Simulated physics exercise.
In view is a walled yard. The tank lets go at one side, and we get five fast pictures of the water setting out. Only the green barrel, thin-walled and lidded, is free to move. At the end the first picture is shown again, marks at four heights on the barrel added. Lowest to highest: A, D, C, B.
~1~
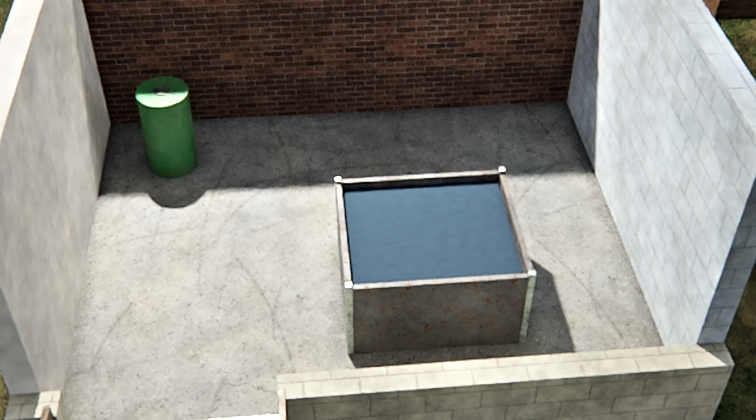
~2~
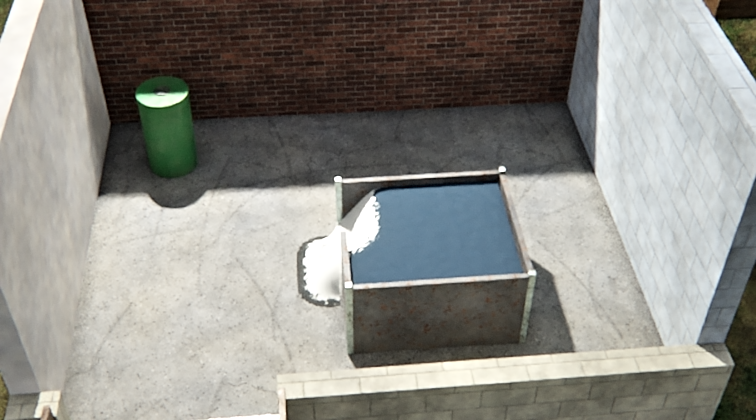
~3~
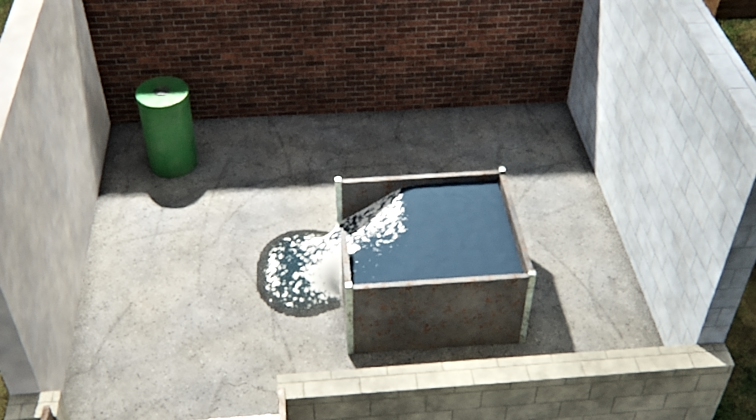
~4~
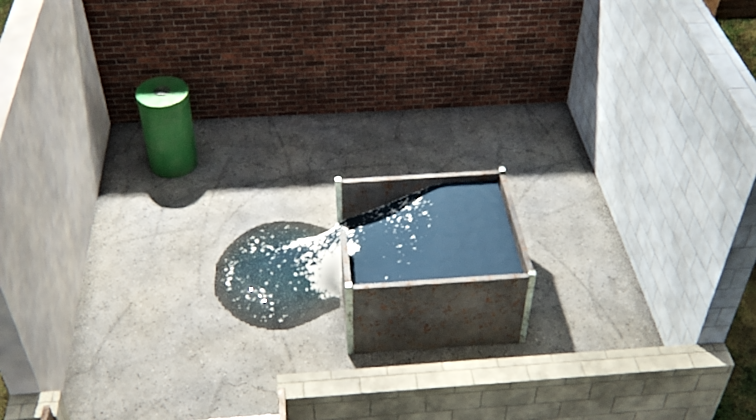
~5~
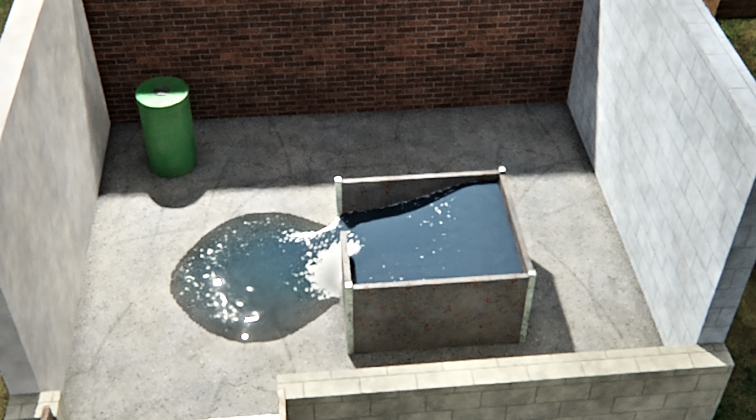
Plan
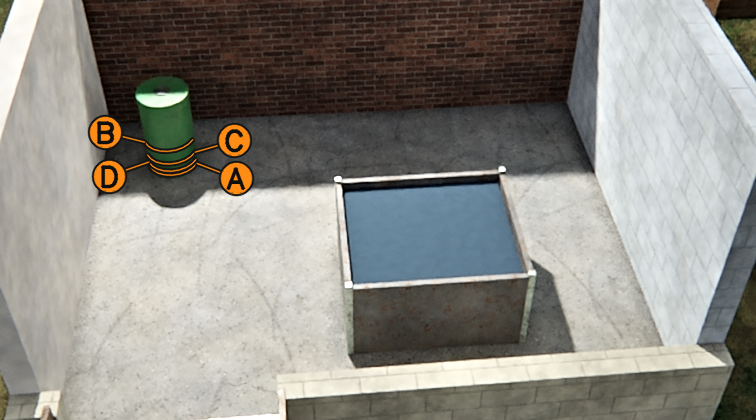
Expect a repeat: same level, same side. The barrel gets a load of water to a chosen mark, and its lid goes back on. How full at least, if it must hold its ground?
The limit is C.
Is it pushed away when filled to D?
Yes, that goes wrong.
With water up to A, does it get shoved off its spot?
Yes.
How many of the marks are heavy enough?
Two.
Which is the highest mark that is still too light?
The answer is D.
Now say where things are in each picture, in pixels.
Lid of the green barrel at (161, 91); tank full, its middle at (430, 232); open gate at (171, 387).
Water covers 1 % of the ground and is seen nearest the barrel at (318, 241).
Water covers 3 % of the ground and is seen nearest the barrel at (292, 236).
Water covers 6 % of the ground and is seen nearest the barrel at (265, 228).
Lid of the green barrel at (161, 91); water covers 10 % of the ground and is seen nearest the barrel at (220, 231).
On the marked copy, A at (172, 175); B at (167, 151); C at (170, 163); D at (171, 171); from the bottom up A, D, C, B.
With A, it is pushed about 5 times its own width away.
With B, it does not move.
With C, it does not move.
With D, it is pushed about 3 times its own width away.
